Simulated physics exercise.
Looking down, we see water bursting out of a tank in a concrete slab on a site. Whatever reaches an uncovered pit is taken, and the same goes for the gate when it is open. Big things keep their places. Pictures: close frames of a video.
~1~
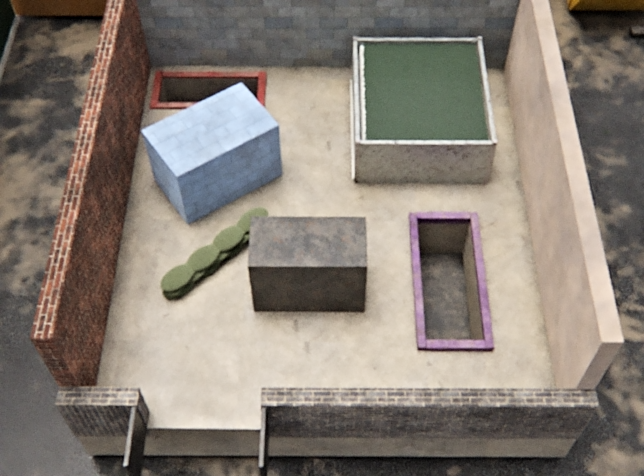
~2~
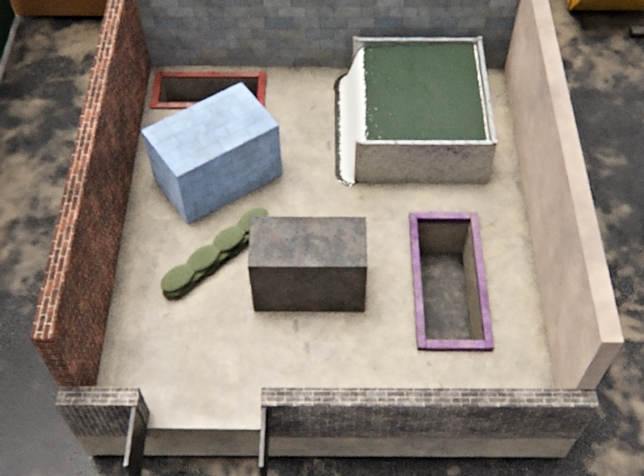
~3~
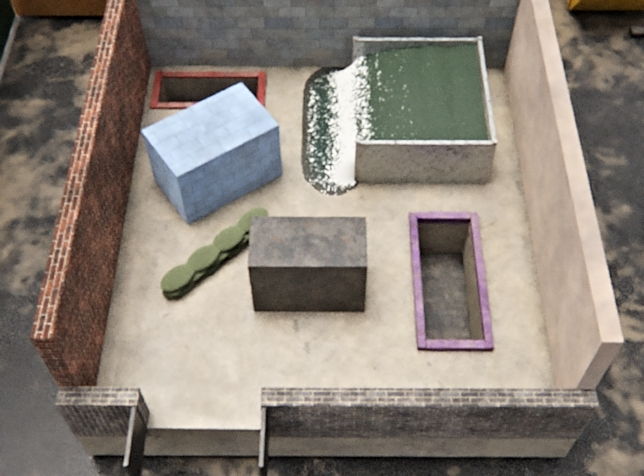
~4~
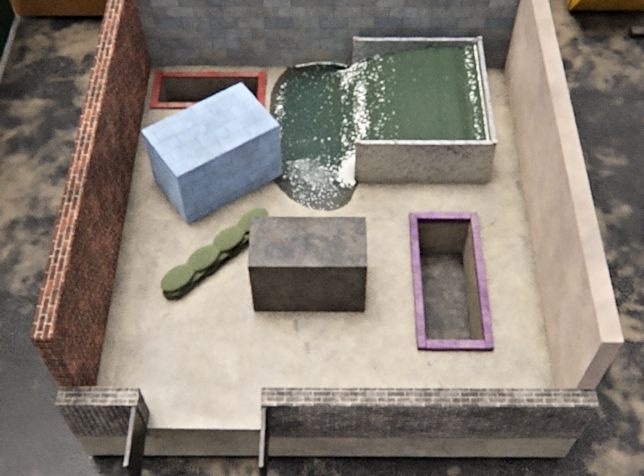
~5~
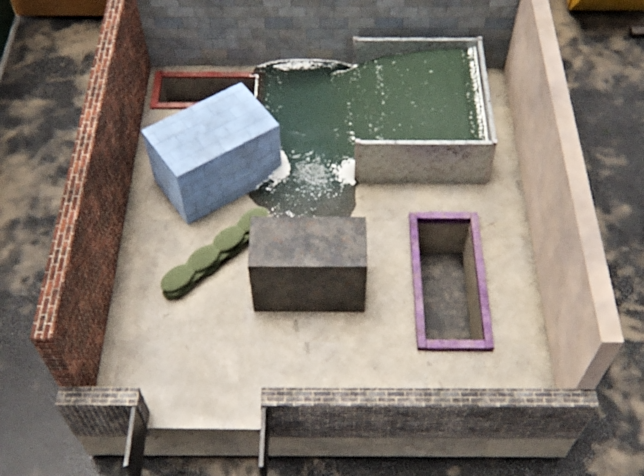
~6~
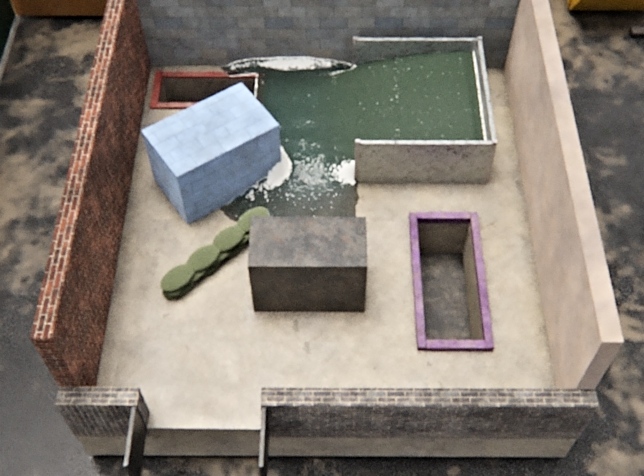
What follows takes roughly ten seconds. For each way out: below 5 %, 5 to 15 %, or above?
One by one: The gate ends up with a share within five to fifteen per cent; the red pit ends up with a share topping fifteen per cent; the purple pit ends up with a share that stays below five per cent.
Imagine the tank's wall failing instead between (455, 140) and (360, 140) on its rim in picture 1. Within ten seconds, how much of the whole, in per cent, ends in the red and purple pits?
Red 2 %, purple 25 %.
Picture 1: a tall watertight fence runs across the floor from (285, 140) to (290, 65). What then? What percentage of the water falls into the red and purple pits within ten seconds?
In per cent: Red 8, purple 12.
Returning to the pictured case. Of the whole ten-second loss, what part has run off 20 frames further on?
It comes to around 70 per cent.
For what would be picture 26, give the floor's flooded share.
I make it 60 per cent.
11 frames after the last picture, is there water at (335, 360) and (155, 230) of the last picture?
In turn, the two spots are high and dry and soaked.
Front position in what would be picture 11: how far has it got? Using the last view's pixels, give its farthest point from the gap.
Close to (130, 270), I think.
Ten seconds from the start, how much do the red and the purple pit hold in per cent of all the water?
Around 40 and 2 per cent, in that order.
A moment on, water covers 35 % of the floor; the gate 0 %, the red pit 9 %, the purple pit 0 %.
Next, water covers 45 % of the floor; the gate 0 %, the red pit 22 %, the purple pit 0 %.
Then, water covers 60 % of the floor; the gate 0 %, the red pit 33 %, the purple pit 1 %.
Later, water covers 80 % of the floor; the gate 4 %, the red pit 39 %, the purple pit 2 %.
In the end, water covers 90 % of the floor; the gate 8 %, the red pit 40 %, the purple pit 3 %.
